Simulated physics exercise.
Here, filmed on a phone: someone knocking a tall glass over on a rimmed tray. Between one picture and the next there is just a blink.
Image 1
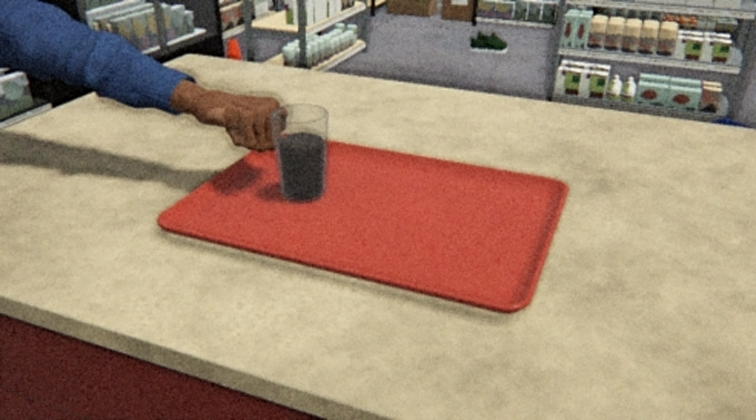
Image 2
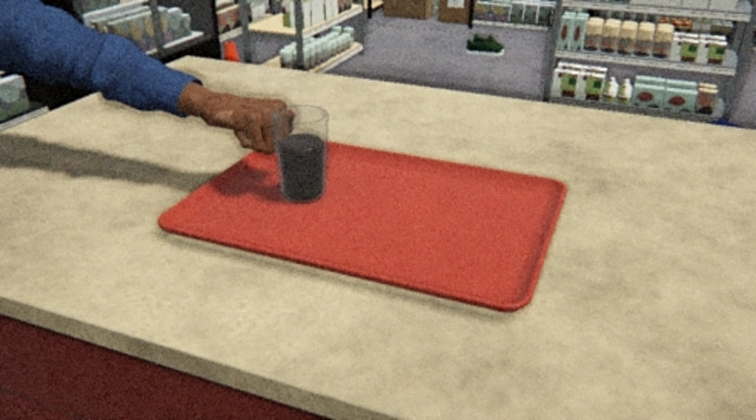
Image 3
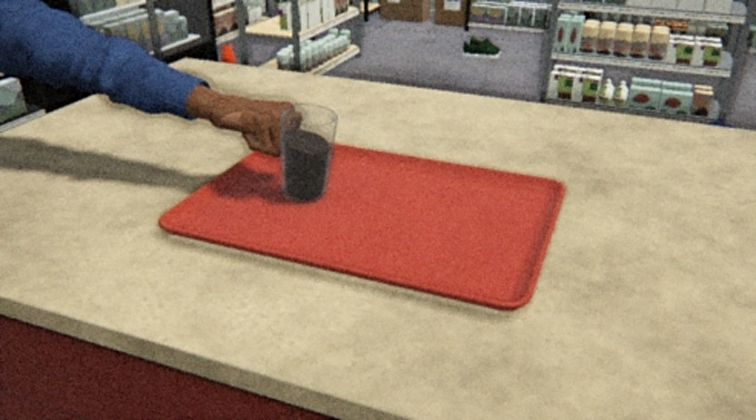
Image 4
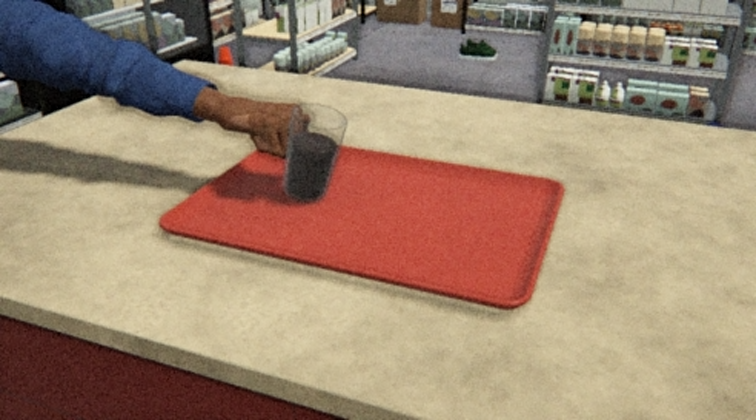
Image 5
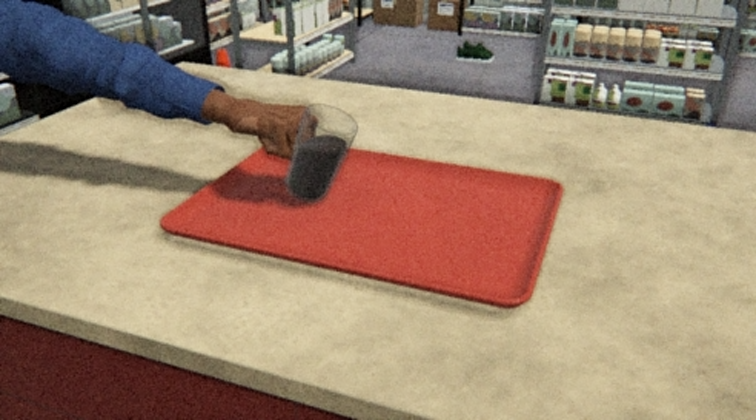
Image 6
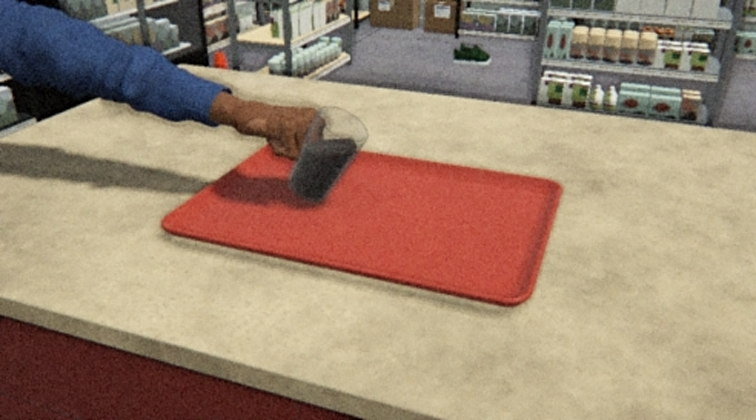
At a pale counter in a shop, a hand in a blue sleeve held a glass of dark drink upright on a red tray, then pushed it so it leaned steadily to the right.
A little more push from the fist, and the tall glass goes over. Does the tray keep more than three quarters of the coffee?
No, more than a quarter gets off it.
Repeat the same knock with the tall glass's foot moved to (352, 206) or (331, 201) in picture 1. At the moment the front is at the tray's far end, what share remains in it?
Estimate: 80 % then 70 %.
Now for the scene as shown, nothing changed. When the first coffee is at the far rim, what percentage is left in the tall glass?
About 60 percent remains in the tall glass.
A moment on, the tall glass lies on its side and 100 per cent is in the glass, 0 on the tray and 0 above or beyond its rim.
Next, the tall glass lies on its side and 64 per cent is in the glass, 31 on the tray and 5 above or beyond its rim.
Then the tall glass lies on its side and 36 per cent is in the glass, 51 on the tray and 13 above or beyond its rim.
Later the tall glass lies on its side and 19 per cent is in the glass, 43 on the tray and 38 above or beyond its rim.
In the end 62 per cent is held by tray and glass, 38 is off the tray.
